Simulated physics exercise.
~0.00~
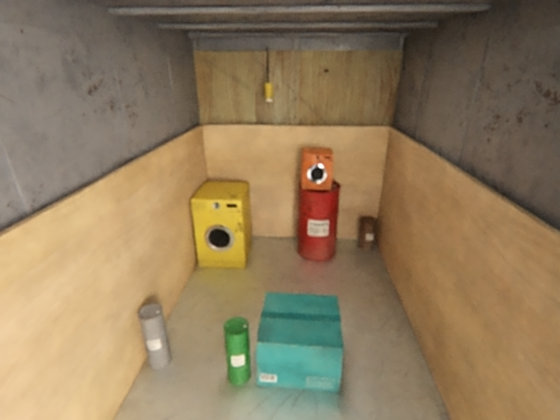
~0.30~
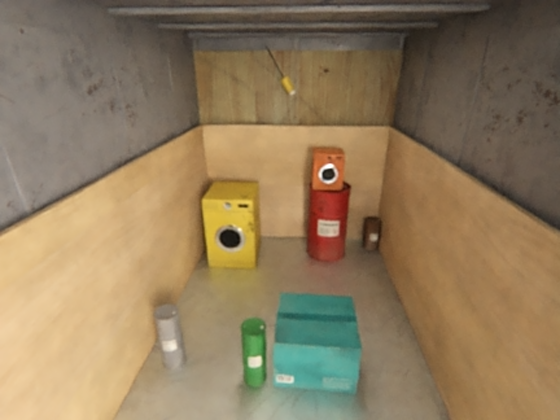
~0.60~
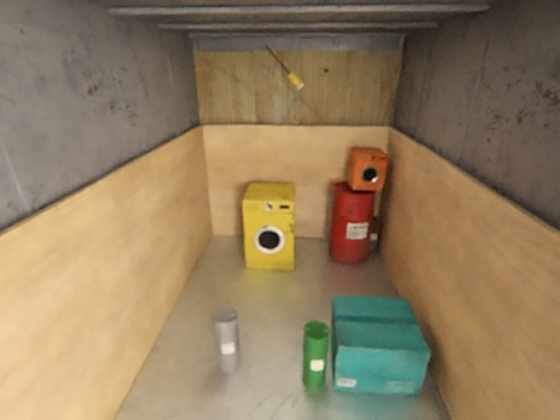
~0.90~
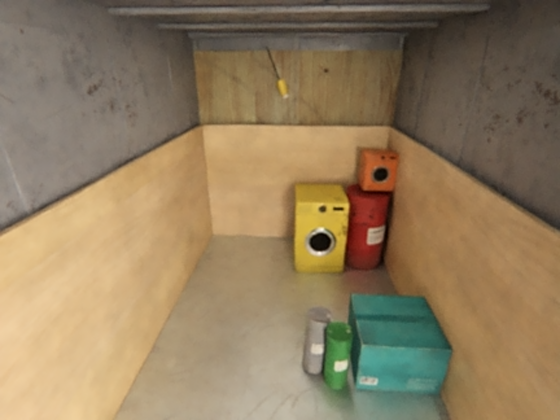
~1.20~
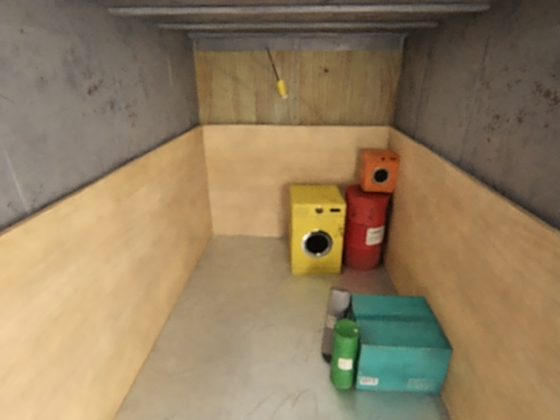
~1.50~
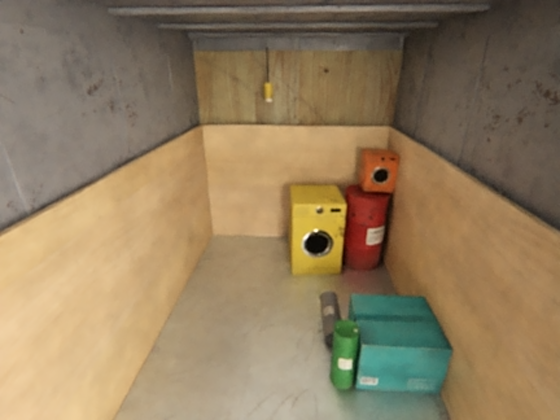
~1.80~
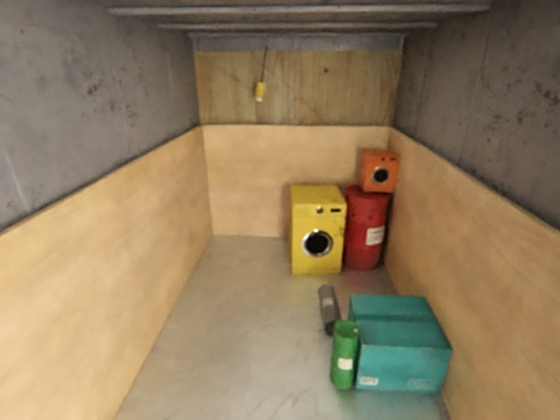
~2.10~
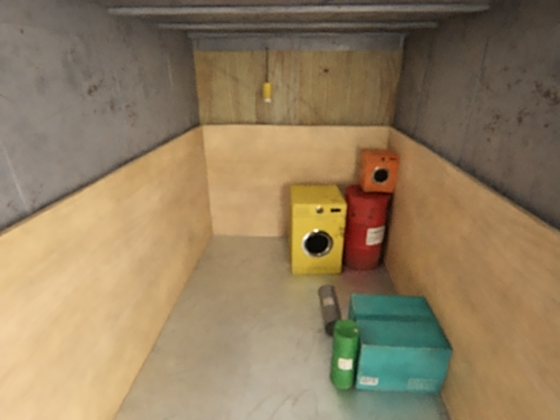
Van load bay with appliances, drum, canisters and turquoise box sliding right, grey canister toppling behind green one, then all resting.
